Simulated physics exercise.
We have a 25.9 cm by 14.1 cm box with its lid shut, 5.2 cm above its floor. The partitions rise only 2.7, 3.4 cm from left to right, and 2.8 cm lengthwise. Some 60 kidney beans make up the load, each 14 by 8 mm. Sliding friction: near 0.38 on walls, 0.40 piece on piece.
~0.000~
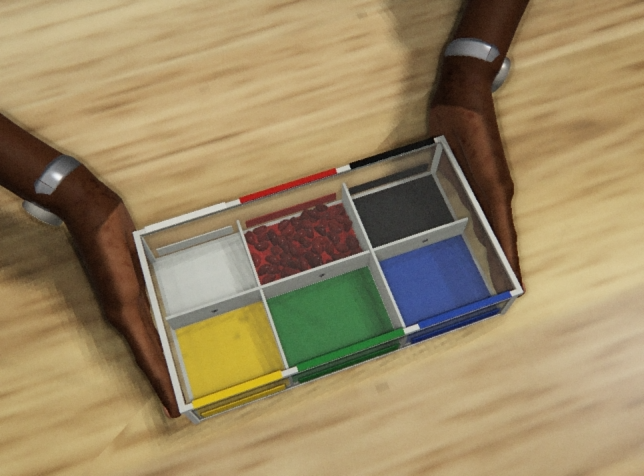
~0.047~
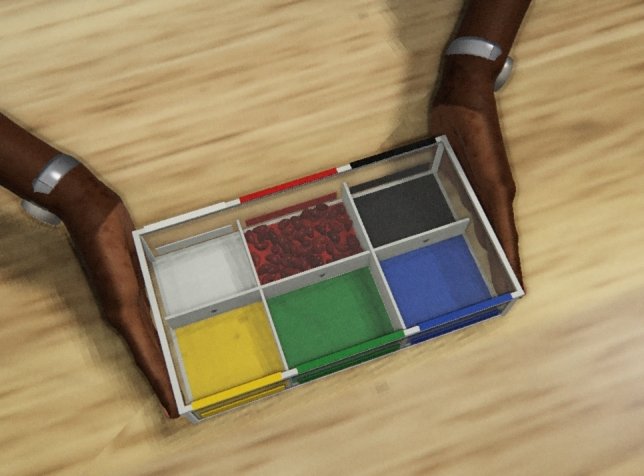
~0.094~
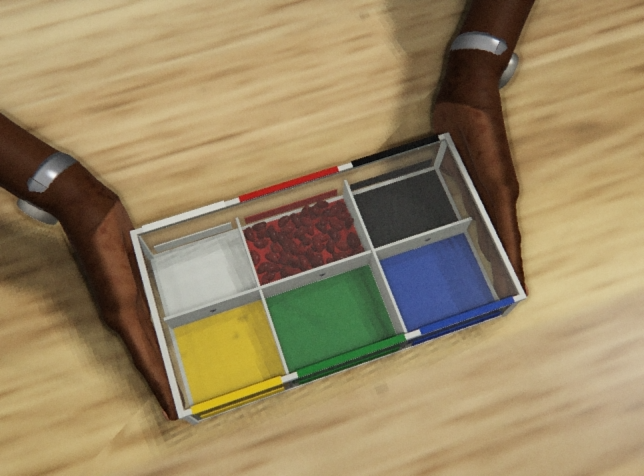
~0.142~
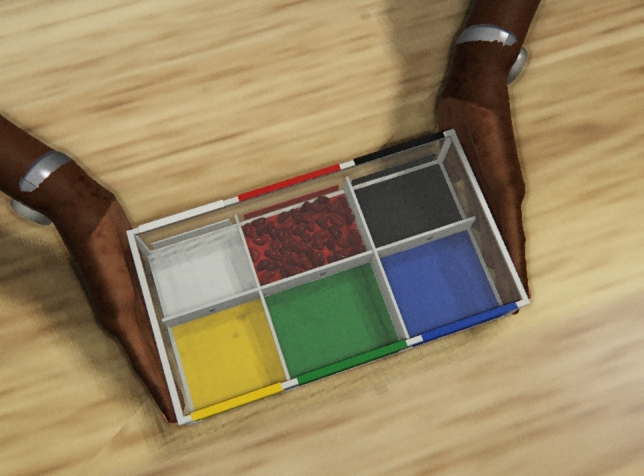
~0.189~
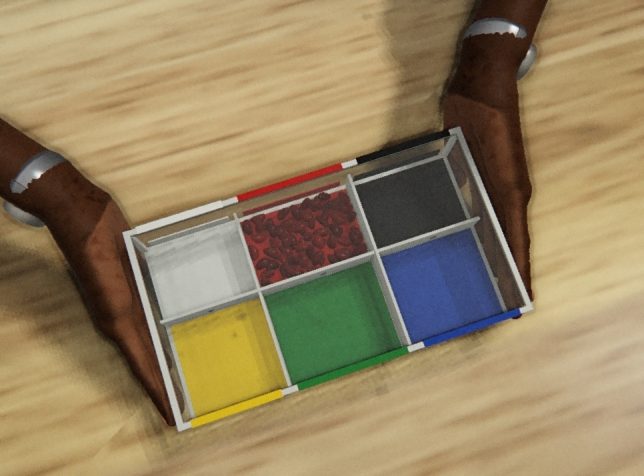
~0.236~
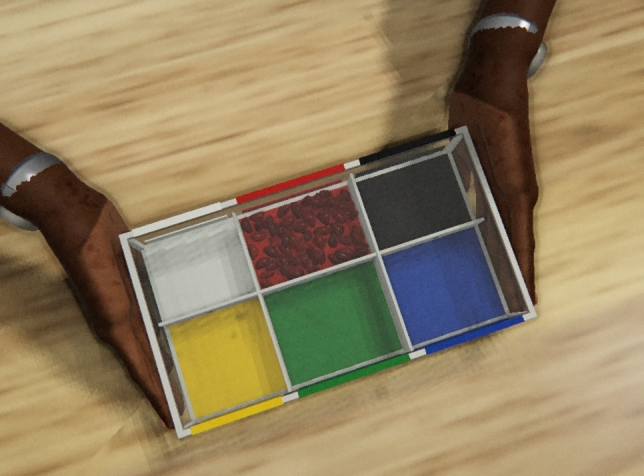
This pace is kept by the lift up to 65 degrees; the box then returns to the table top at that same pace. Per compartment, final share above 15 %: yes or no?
Red yes; blue no; green no; yellow no; white no; black no.
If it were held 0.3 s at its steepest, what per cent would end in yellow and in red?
Final amounts would be yellow 0% and red 100%.
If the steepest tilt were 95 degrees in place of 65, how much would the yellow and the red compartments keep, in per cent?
Yellow 30 %; red 25 %.
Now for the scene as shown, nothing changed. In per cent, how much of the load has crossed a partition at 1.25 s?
Roughly 5 per cent.
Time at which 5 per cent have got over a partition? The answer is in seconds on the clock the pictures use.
Around 1.10 seconds.
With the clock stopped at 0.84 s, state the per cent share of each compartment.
You'd see red at 100, blue at 0, green at 0, yellow at 0, white at 0 and black at 0 per cent.
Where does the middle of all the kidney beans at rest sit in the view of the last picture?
After settling, the middle sits near (308, 264).
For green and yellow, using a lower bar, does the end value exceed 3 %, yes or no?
With green that holds, while with yellow that fails.
Then, at 0.84 s, tilt 64 degrees; red 100 %.
After 1.25 s, tilt 27 degrees; red 95 %, green 5 %.
After 1.74 s, tilt 0 degrees; red 95 %, green 5 %.
In the end, at 2.0 s, red 95 %, blue 0 %, green 5 %, yellow 0 %, white 0 %, black 0 %.
